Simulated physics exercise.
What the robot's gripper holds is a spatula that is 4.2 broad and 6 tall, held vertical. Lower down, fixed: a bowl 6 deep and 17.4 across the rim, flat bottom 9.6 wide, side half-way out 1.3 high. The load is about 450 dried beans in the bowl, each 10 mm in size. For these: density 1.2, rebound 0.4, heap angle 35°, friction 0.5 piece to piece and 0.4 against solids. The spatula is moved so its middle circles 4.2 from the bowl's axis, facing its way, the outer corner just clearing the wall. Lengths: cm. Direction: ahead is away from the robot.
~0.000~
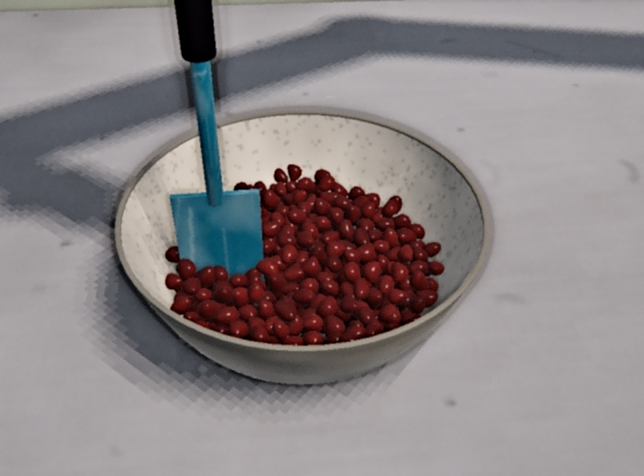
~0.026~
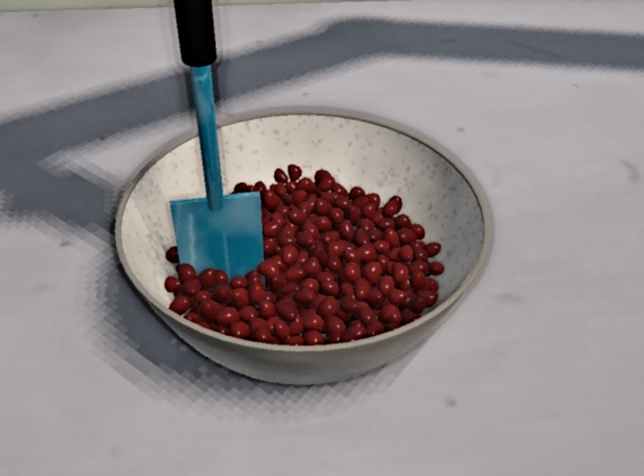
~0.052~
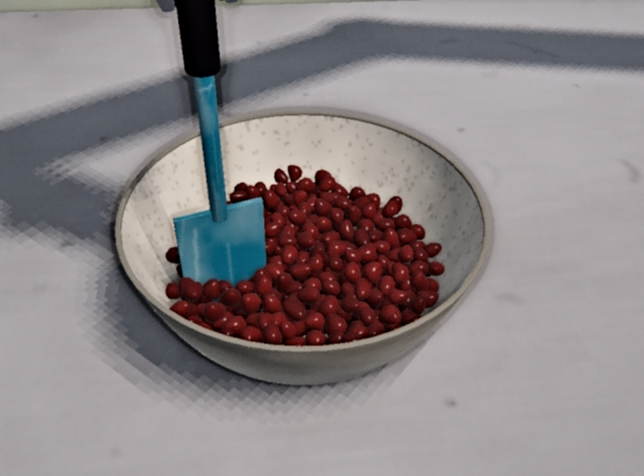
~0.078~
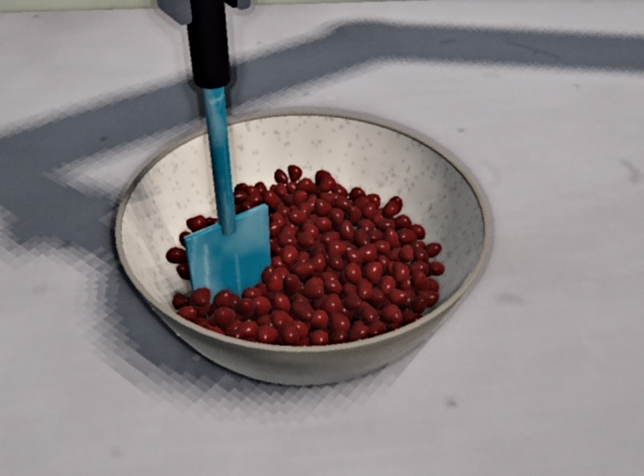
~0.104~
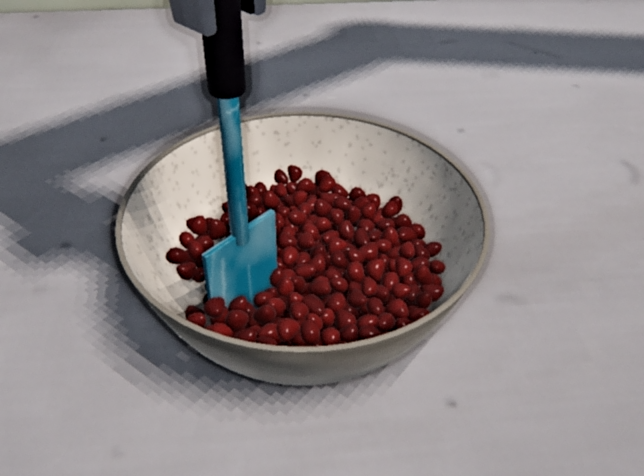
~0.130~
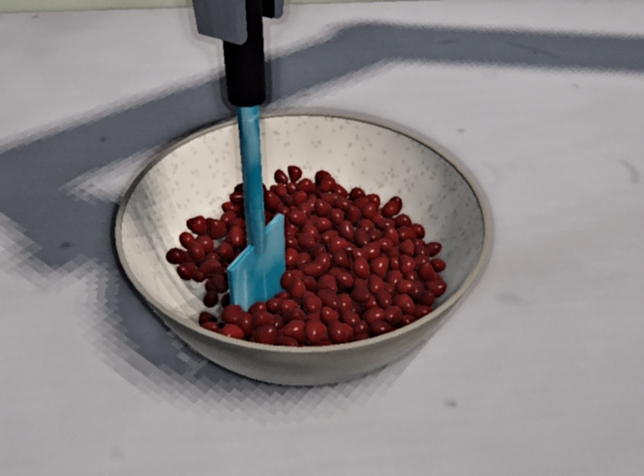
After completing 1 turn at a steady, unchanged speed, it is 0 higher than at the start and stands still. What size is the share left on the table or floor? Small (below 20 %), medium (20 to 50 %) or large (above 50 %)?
It is small.
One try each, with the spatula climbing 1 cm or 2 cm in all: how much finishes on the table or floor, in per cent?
Some 10 and some 5 per cent.
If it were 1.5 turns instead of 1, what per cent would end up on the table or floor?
I'd expect around 15 per cent.
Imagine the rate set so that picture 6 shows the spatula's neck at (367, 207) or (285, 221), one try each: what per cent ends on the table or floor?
Well, about 40 percent the first time and about 20 percent the second.
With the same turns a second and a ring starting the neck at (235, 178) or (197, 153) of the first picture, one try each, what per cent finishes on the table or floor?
0 and 10 per cent.
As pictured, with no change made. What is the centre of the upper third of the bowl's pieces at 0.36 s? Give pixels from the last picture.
Upper-third centre: Approx. (400, 196) px.
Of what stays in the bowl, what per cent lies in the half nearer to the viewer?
I'd put it near 75 per cent.
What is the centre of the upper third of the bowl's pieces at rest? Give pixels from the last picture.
I'd say close to (237, 304).
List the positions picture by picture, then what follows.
The first frame shows the spatula neck at (212, 167), 0° round; upper third of the load around (311, 255), from x 175 to 435, top at y 170; 448 in the bowl.
The second frame shows the spatula neck at (212, 171), 4° round; upper third of the load around (309, 256), from x 170 to 435, top at y 170.
The third frame shows the spatula neck at (216, 183), 16° round; upper third of the load around (304, 269), from x 175 to 435, top at y 175.
The fourth frame shows the spatula neck at (224, 195), 29° round; upper third of the load around (304, 272), from x 175 to 435, top at y 175.
The fifth frame shows the spatula neck at (237, 205), 42° round; upper third of the load around (311, 281), from x 175 to 435, top at y 175.
The sixth frame shows the spatula neck at (255, 214), 55° round; upper third of the load around (319, 289), from x 175 to 435, top at y 175; 448 in the bowl.
After 0.36 s, 173° round, highest piece 8 above the table; 441 in the bowl, 2 on the table or floor, 5 in flight or on the tool.
After 0.60 s, 291° round, highest piece 8 above the table; 423 in the bowl, 21 on the table or floor, 4 in flight or on the tool.
After 0.91 s, 0° round, highest piece 7 above the table; 416 in the bowl, 32 on the table or floor.
After 1.61 s, 0° round, highest piece 7 above the table; 416 in the bowl, 32 on the table or floor.
In the end, 416 in the bowl, 32 on the table or floor. That is 7 % on the table or floor.
